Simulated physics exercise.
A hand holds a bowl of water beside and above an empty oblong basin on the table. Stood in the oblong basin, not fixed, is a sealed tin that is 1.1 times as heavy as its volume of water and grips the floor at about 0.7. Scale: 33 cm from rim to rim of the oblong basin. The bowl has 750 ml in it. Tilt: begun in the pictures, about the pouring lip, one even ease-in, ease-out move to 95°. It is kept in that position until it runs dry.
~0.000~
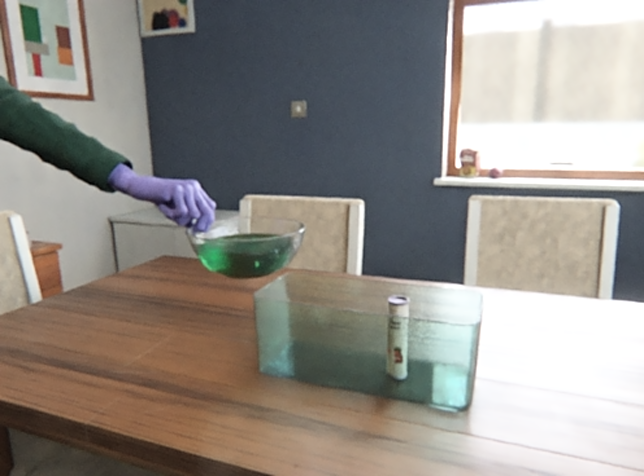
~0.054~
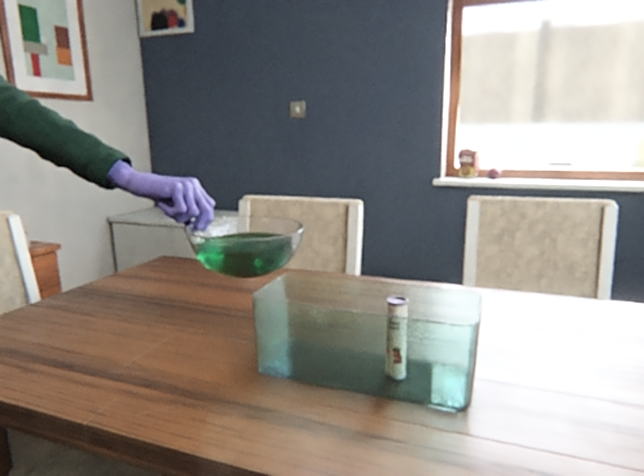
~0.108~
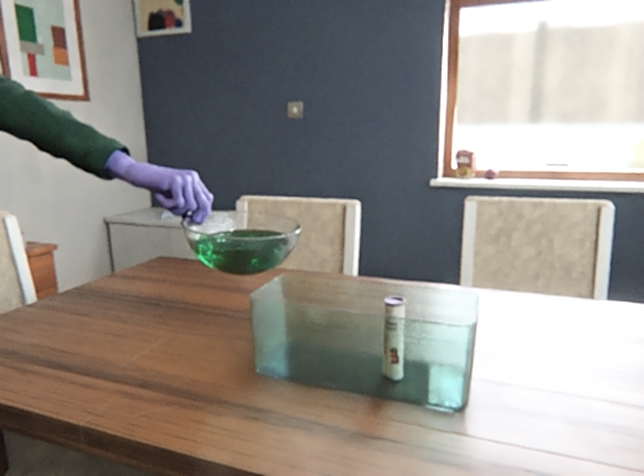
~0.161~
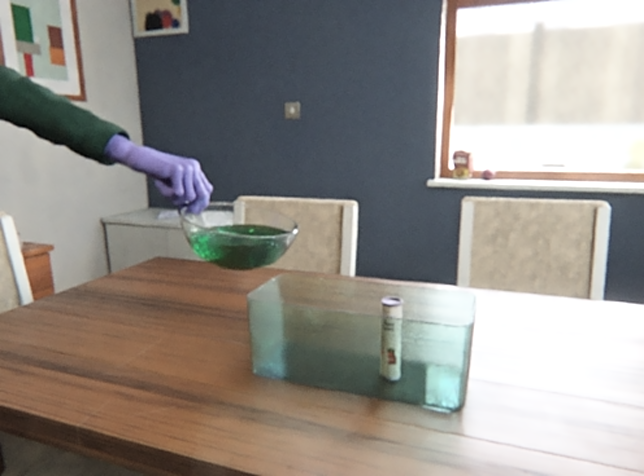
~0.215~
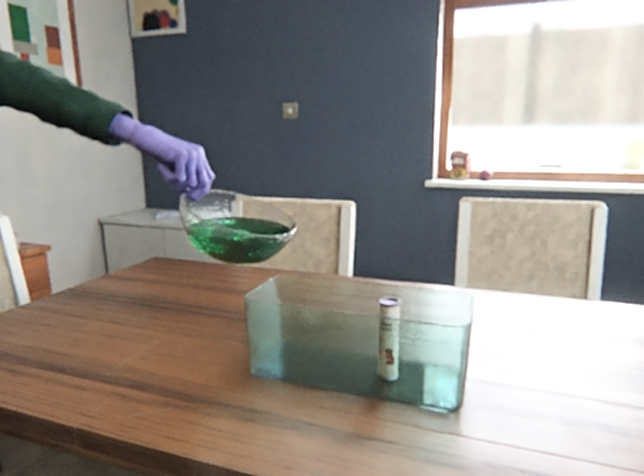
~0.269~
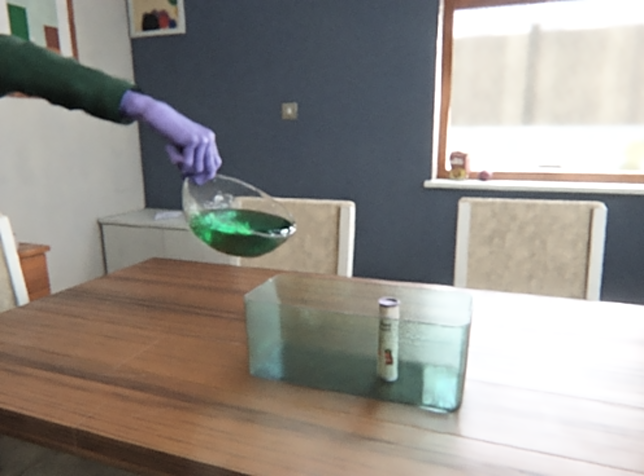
To begin with, a purple-gloved hand holds a glass bowl of green liquid level, above and to the left of a clear oblong basin with a tin standing in it on a wooden table. The hand then slowly tilts the bowl to the right, raising its left side as the liquid shifts toward the lower right edge.
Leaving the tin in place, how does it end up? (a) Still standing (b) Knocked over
The answer is b.
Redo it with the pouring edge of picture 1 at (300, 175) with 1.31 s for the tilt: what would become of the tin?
Then it remains upright.
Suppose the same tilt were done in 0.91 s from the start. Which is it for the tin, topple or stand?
Then the tin does not tip.
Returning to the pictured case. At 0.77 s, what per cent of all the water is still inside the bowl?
Around 0 percent of it.
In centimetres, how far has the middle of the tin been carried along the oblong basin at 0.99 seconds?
I'd put it at around 0 centimetres.
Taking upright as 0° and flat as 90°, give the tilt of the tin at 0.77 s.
The tilt is near 0°.
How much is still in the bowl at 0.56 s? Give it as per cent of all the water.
I'd put it near 30 percent.
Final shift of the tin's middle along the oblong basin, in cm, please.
The middle of the tin ends some 6.5 cm along the basin.
By 0.56 s the tilt is 82° and 30 per cent is still to pour; the tin stands where it began.
By 0.77 s the tilt is 95° and 0 per cent is still to pour; the tin stands 2 cm from where it began.
By 0.99 s the tilt is 95° and 0 per cent is still to pour; the tin leans 15°.
By 1.23 s the tilt is 95° and 0 per cent is still to pour; the tin lies on its side.
At rest the tin lies on its side.
